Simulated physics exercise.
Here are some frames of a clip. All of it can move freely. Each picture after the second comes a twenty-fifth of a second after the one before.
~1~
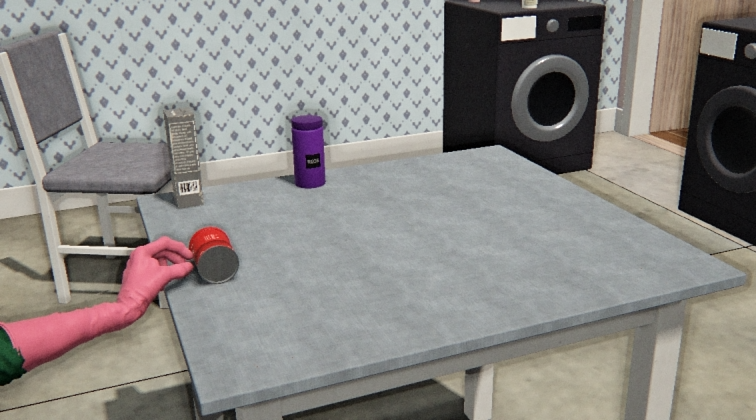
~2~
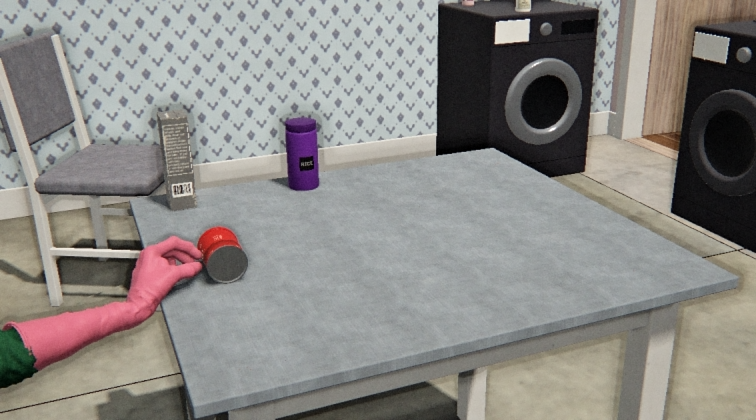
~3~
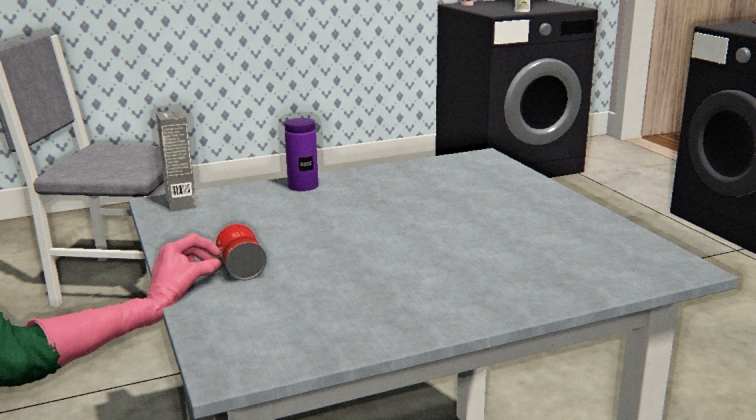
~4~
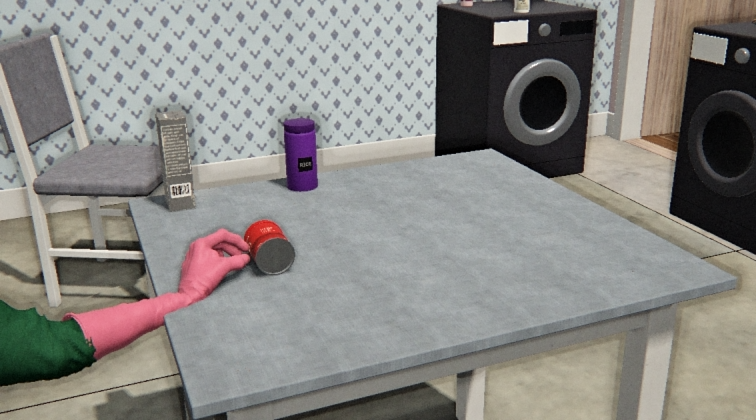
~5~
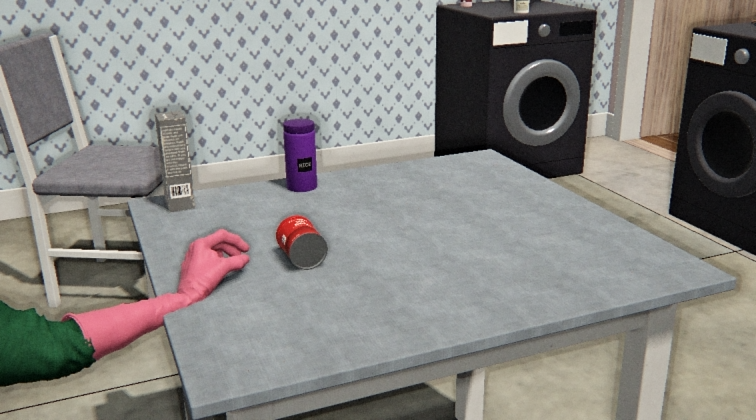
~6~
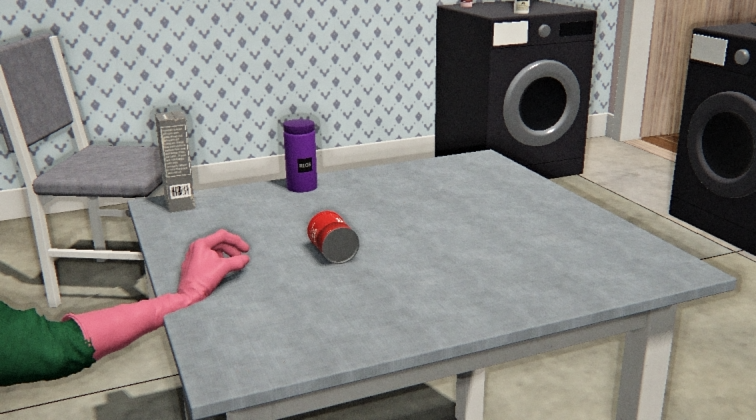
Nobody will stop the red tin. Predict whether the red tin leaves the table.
Most likely it gets off the table.
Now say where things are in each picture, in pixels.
The first picture shows under the hand; red tin (214, 255).
The second picture shows under the hand; red tin (222, 255).
The third picture shows under the hand; red tin (241, 252).
The fourth picture shows red tin (269, 248).
The fifth picture shows red tin (301, 242) rolled about its own width.
The sixth picture shows red tin (333, 237) rolled well along.
Then, 0.20 s after the last picture, red tin rolled well along near (472, 213).
Then, 0.60 s after the last picture, red tin now off the table.
Then, 0.80 s after the last picture, things are still on the move.
Then, 1.20 s after the last picture, as before.
By the end, off the table, red tin.
